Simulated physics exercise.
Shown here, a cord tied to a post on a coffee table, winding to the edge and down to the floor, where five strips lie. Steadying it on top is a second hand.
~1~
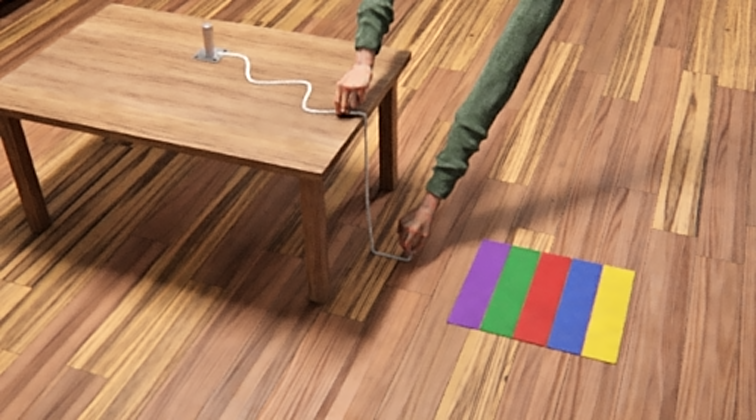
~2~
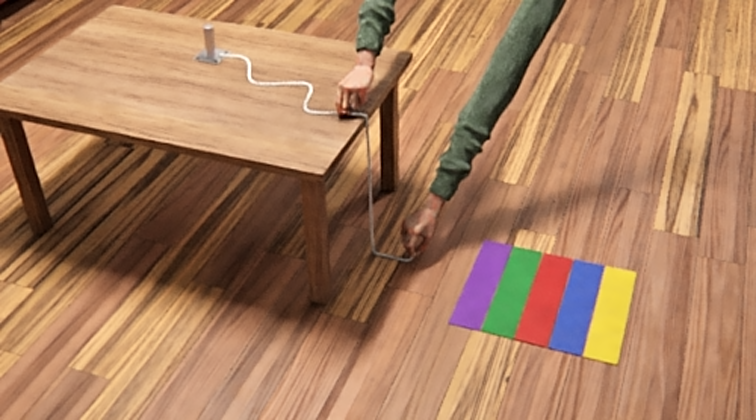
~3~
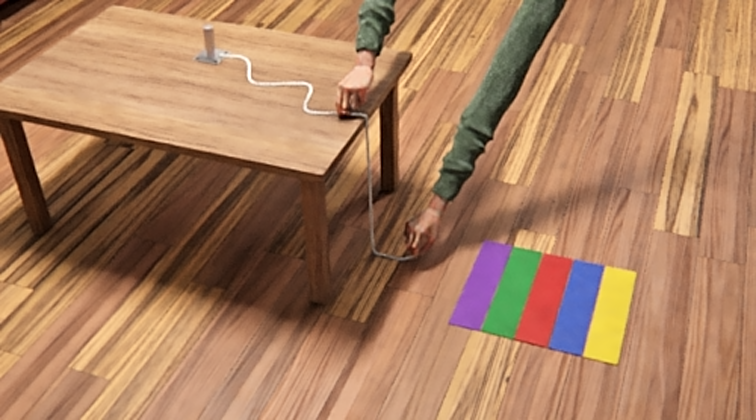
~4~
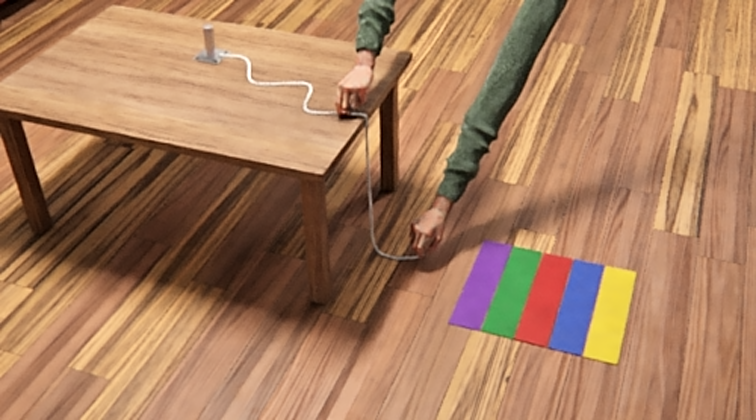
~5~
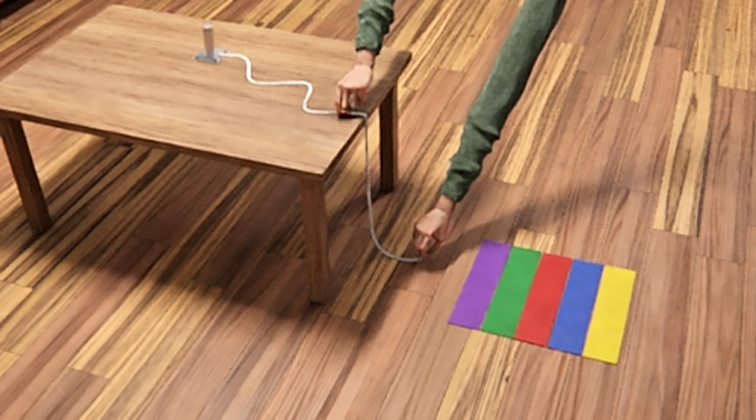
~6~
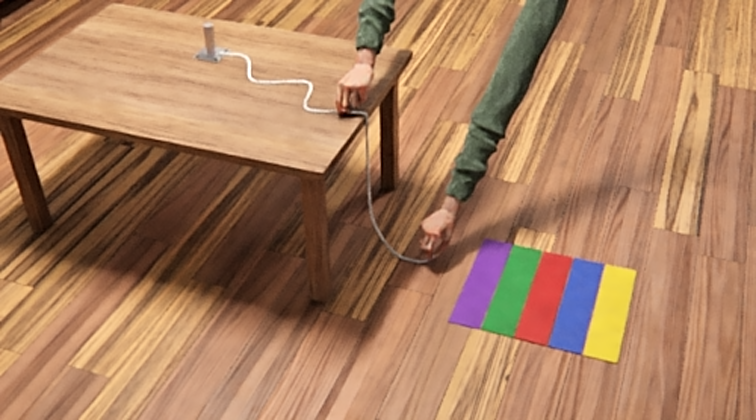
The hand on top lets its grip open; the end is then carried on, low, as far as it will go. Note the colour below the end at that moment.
Colour below: Blue.
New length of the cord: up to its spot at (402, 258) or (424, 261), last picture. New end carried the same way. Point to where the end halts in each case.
Roughly (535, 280), (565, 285).
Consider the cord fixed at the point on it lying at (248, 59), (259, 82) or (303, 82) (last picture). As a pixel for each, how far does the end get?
The three spots are (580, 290), (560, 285) and (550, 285), in that order.
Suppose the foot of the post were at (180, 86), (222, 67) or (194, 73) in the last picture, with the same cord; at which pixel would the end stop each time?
The spots are near (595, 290), (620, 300) and (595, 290).
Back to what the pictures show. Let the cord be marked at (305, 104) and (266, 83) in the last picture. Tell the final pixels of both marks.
First near (359, 103), second near (291, 80).
Soon after, end near (526, 277); over green.
Then, end near (562, 285); over red.
At full stretch, end near (583, 290); over blue. It halts on the blue strip.
